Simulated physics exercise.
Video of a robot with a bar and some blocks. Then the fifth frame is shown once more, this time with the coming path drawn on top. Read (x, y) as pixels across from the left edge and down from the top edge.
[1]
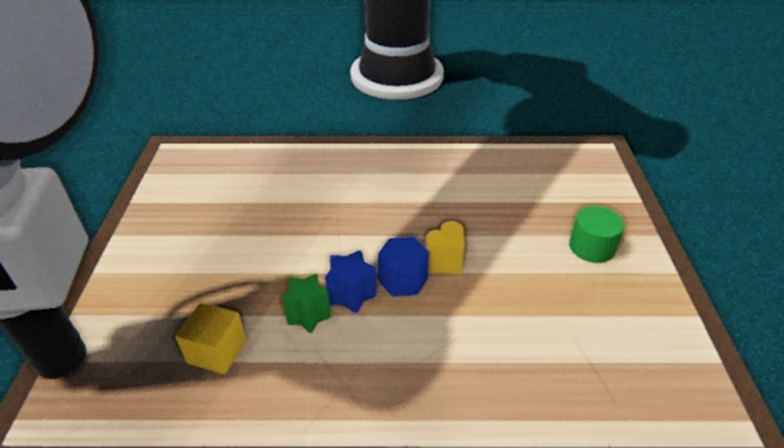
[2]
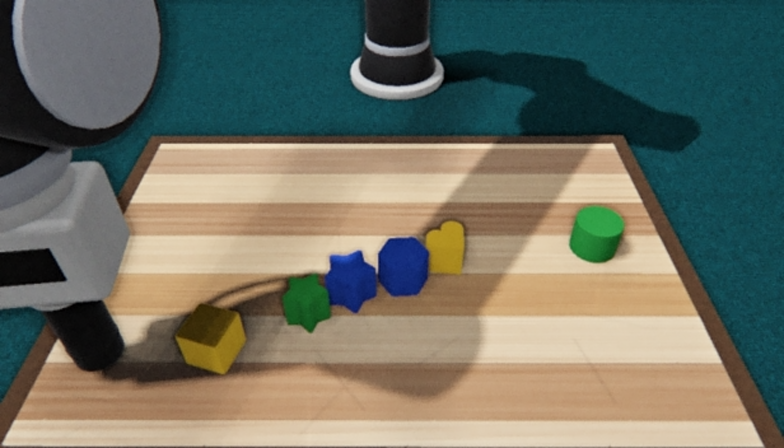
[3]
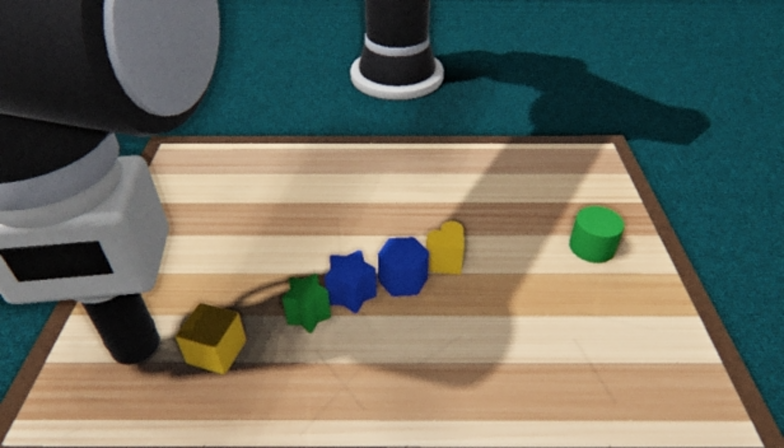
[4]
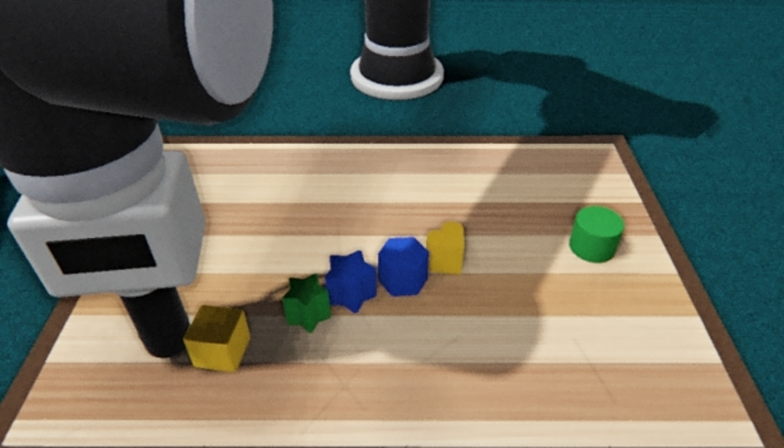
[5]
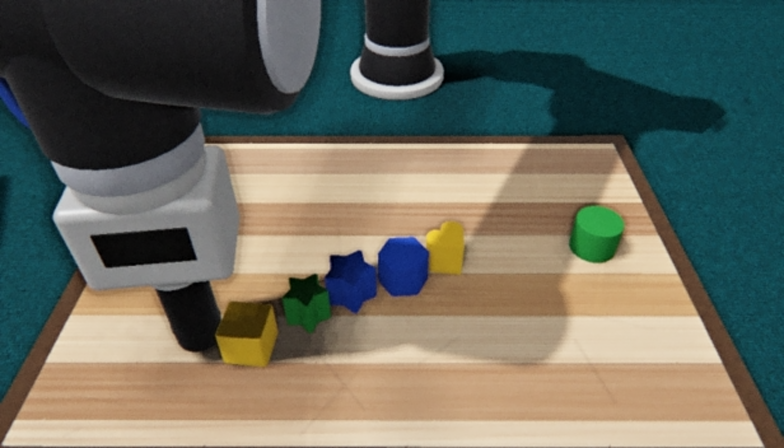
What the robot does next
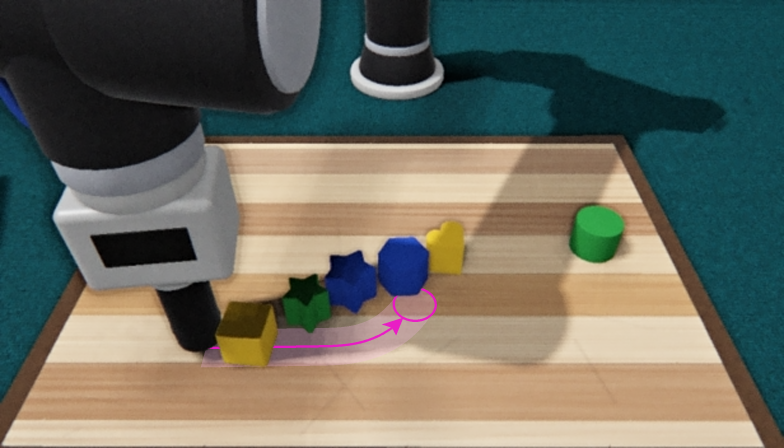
The robot arm moved its black bar rightward across the wooden board, met the yellow cube and pushed it a short way toward the green star, while the other blocks stayed still.
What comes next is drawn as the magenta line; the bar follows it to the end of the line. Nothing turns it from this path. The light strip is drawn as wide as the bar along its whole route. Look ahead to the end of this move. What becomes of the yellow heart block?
It holds its position.
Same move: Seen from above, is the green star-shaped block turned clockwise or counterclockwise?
Its spin: Anticlockwise.
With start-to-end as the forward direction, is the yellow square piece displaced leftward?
Short answer: No.
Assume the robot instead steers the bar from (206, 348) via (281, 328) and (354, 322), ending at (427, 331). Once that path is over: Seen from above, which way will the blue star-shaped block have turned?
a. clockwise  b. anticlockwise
Option a.
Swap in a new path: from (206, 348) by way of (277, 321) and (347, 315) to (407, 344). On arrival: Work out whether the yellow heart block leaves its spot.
It is no longer where it was.
The drawn path runs from (206, 348) by way of (283, 347) and (360, 342) to (415, 304).
On the path given first. One third of the way, bar (282, 334); yellow square piece (326, 315); green star-shaped block (315, 283), turned 30° anticlockwise.
Two thirds of the way, bar (361, 329); yellow square piece (405, 307), turned 20° anticlockwise; green star-shaped block (315, 283), turned 30° anticlockwise.
At the end, bar (415, 291); yellow square piece (456, 293), turned 20° clockwise; green star-shaped block (315, 283), turned 30° anticlockwise; blue six-sided block (405, 245); yellow heart block not moved.
